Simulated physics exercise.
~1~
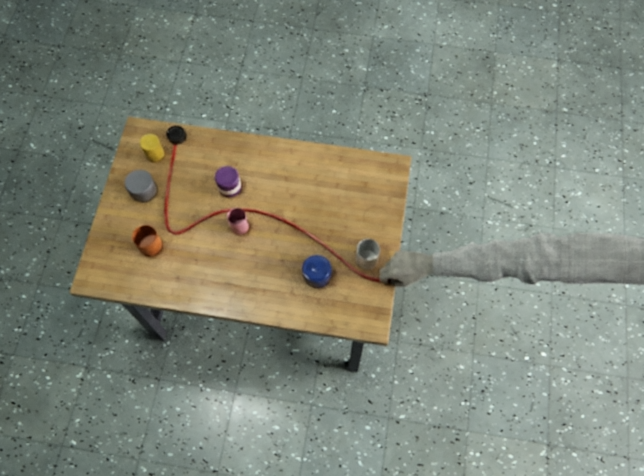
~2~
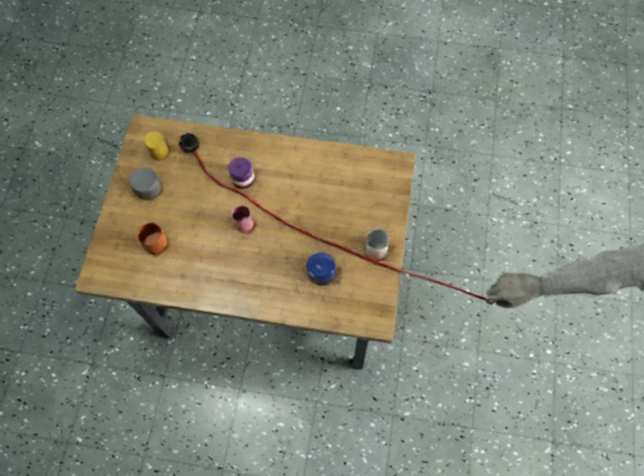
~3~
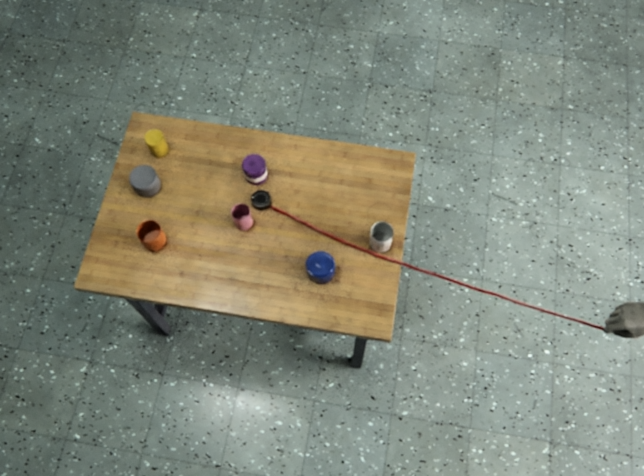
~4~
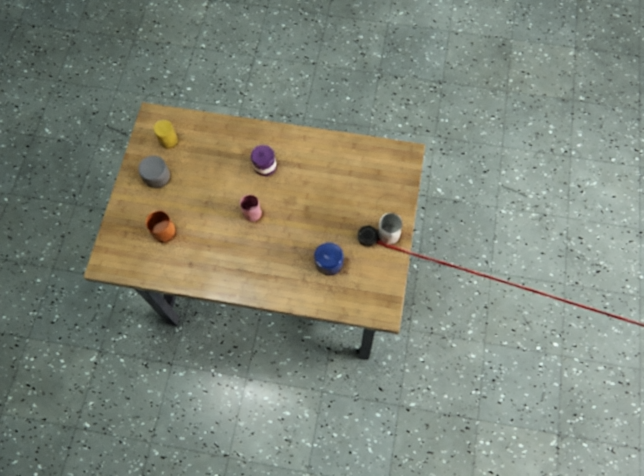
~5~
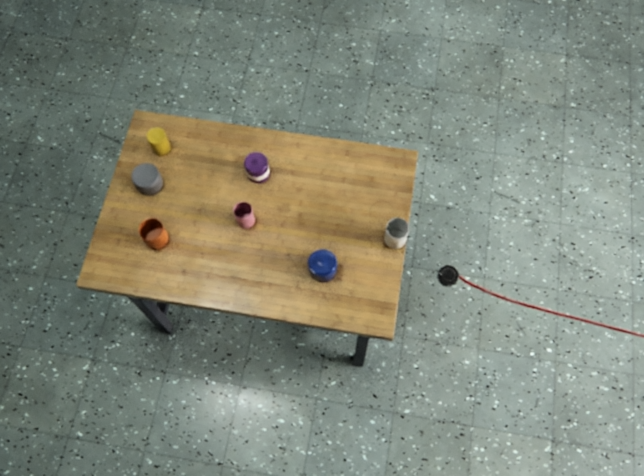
On a wooden lab table, a hand pulled a red cable to the right, dragging a black reel past the cups and tins, nudging the purple tin and white cup slightly, until the reel slid off the right edge while everything else stayed on top.
